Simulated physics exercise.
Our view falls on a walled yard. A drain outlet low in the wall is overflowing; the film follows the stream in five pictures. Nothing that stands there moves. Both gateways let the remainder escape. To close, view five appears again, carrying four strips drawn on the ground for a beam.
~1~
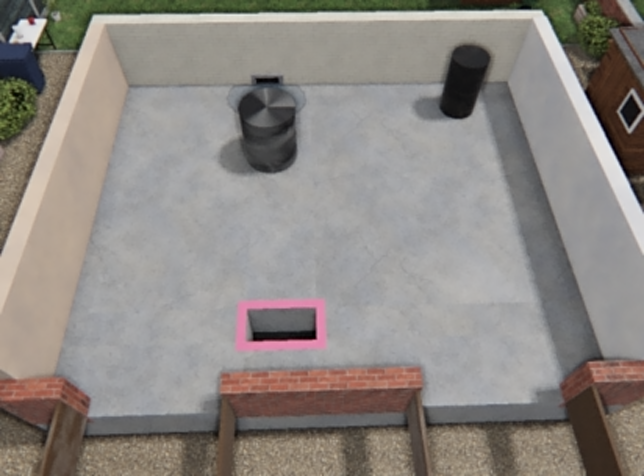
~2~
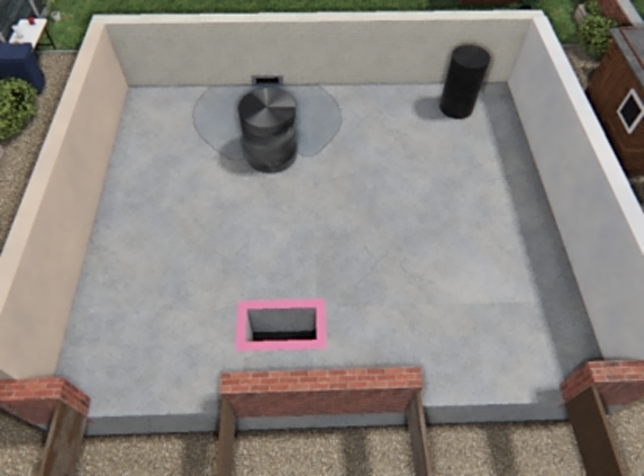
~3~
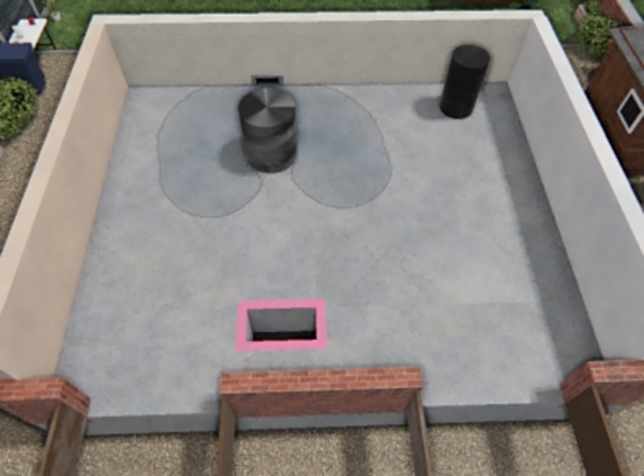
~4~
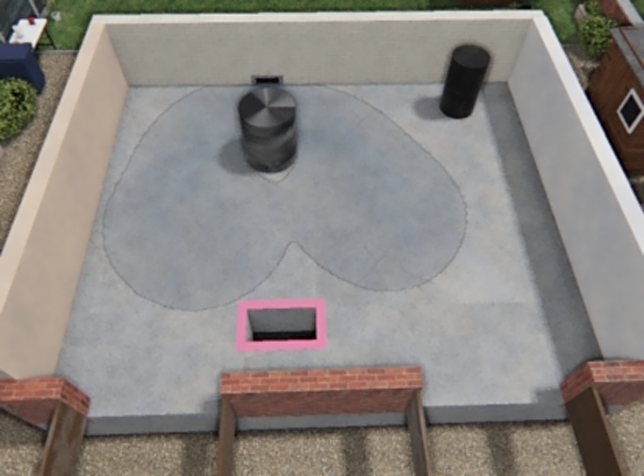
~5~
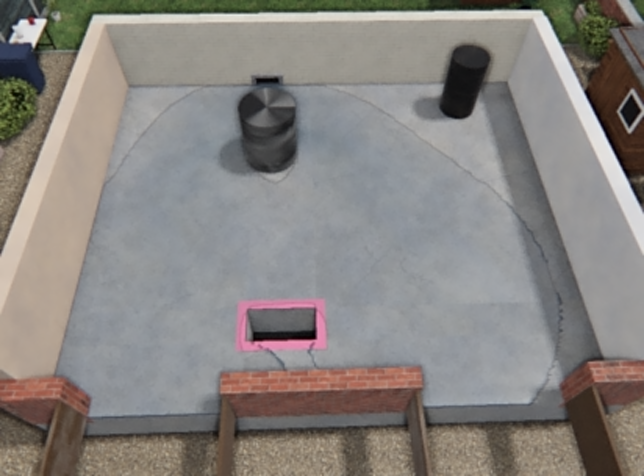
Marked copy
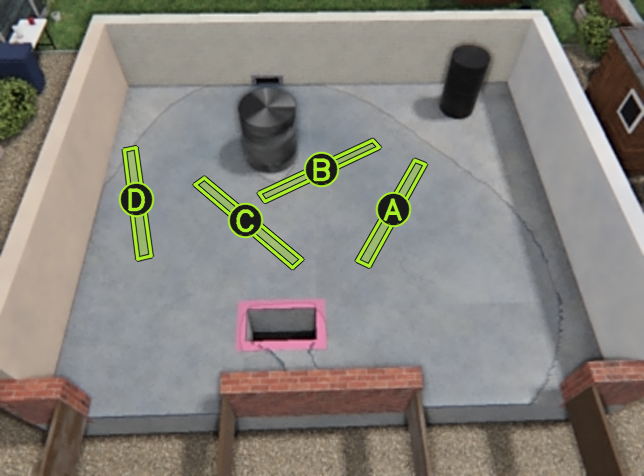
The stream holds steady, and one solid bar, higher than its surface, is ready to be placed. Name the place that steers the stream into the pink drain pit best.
Go for A.
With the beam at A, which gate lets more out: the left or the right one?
More leaves on the left.
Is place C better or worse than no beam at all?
Place C is worse.
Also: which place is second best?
Place D.
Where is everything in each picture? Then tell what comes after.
In the first picture, outfall at (267, 80); pink drain pit at (281, 324); open gate at (485, 386); open gate at (161, 396); 3 % of the ground under water, visible out to (234, 105); pink drain pit still dry.
In the second picture, 9 % of the ground under water, visible out to (309, 150); pink drain pit still dry.
In the third picture, 20 % of the ground under water, visible out to (198, 213); pink drain pit still dry.
In the fourth picture, 42 % of the ground under water, visible out to (409, 281); pink drain pit still dry.
In the fifth picture, 71 % of the ground under water, visible out to (545, 336); pink drain pit taking water.
In lime, A from (363, 263) to (420, 162); B from (262, 197) to (376, 143); C from (199, 181) to (297, 263); D from (130, 148) to (144, 257).
With A, about 45 % of the stream goes into the pink drain pit, about 55 % out by the gates.
With B, about 15 % of the stream goes into the pink drain pit, about 85 % out by the gates.
With C, about 13 % of the stream goes into the pink drain pit, about 87 % out by the gates.
With D, about 24 % of the stream goes into the pink drain pit, about 75 % out by the gates.
